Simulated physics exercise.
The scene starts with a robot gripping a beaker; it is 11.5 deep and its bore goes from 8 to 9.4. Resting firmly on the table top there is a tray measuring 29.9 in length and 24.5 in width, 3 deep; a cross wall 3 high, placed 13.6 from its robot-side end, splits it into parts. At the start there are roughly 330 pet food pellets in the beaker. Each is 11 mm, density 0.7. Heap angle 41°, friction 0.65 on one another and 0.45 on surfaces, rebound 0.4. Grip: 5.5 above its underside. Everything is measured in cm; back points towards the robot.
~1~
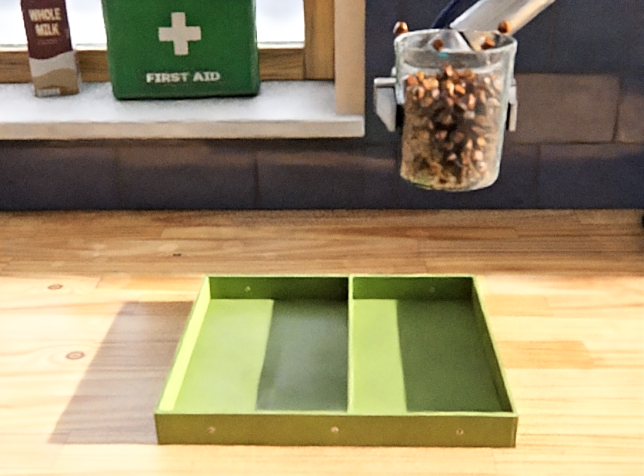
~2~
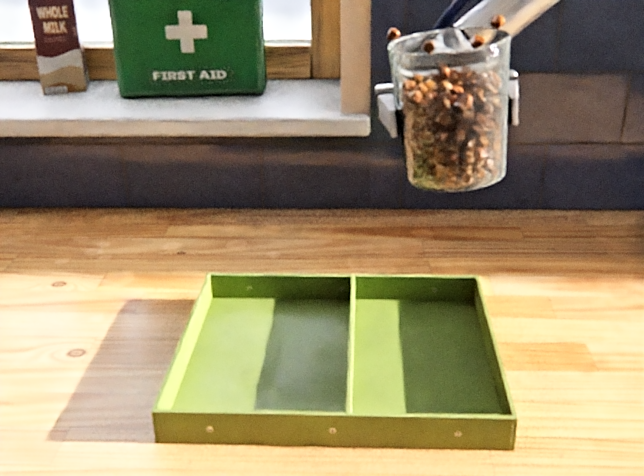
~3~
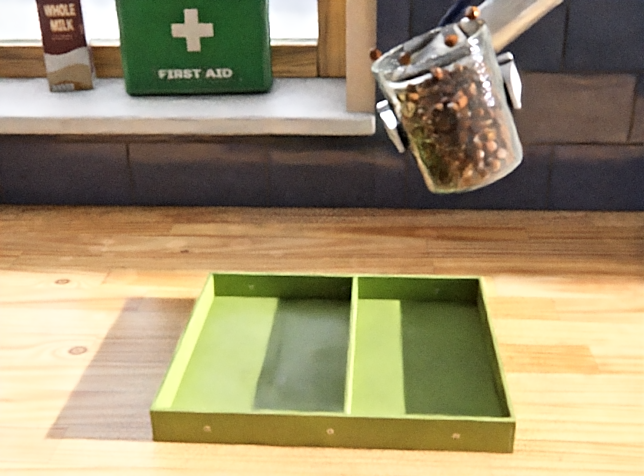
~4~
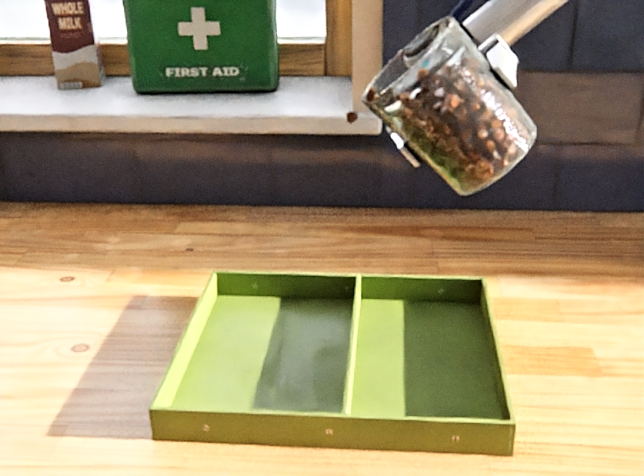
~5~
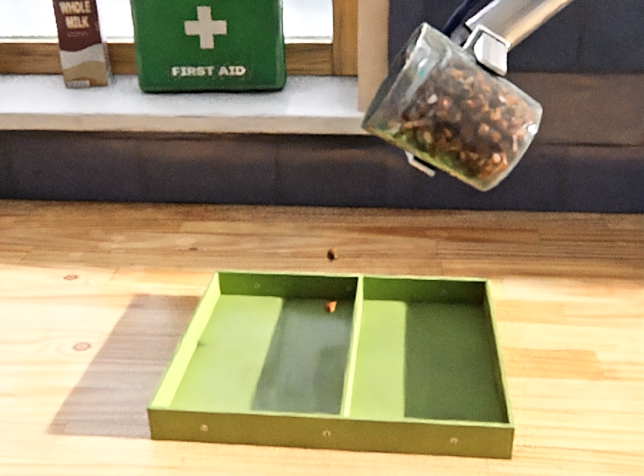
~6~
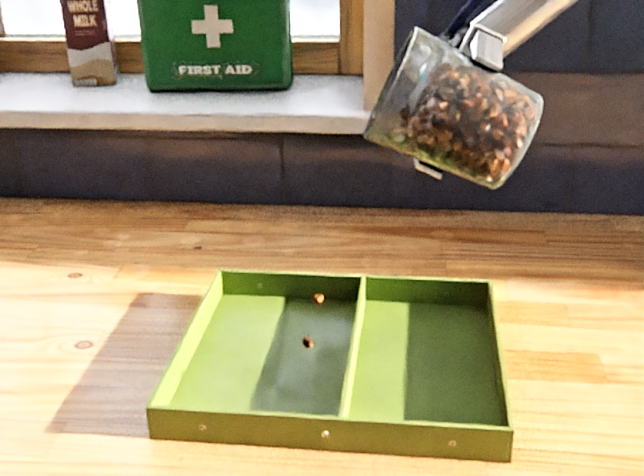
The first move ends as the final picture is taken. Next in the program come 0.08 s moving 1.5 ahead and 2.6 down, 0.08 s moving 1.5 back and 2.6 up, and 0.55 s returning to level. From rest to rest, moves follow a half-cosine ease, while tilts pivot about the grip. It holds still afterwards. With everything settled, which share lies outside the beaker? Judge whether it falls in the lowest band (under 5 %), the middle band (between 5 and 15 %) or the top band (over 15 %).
It falls in the lowest band.
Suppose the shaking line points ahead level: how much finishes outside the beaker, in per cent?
I'd reckon around 15 per cent.
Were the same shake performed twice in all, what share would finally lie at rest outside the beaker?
I'd expect something close to 0 per cent.
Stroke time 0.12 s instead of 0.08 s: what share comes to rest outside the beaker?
That would give around 0 per cent.
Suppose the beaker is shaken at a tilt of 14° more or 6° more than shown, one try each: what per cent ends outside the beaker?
About 5 and 5 %.
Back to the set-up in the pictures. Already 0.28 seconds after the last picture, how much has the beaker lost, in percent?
About 0 per cent.
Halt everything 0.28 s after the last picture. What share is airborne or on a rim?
I'd put it near 0 per cent.
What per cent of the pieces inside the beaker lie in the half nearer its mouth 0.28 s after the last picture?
Mouth half share: Roughly 30 %.
Then, 0.28 s later, tilted 57° forward, highest piece 29 above the table; 331 in the beaker, 2 in the far-side part, 1 in flight or on a rim.
Then, 0.57 s later, tilted 10° forward, highest piece 31 above the table; 331 in the beaker, 3 in the far-side part.
Then, 0.91 s later, level, highest piece 31 above the table; 331 in the beaker, 3 in the far-side part.
Then, 1.96 s later, level, highest piece 31 above the table; 331 in the beaker, 3 in the far-side part.
At rest, 331 in the beaker, 3 in the far-side part. That is 1 % outside the beaker.
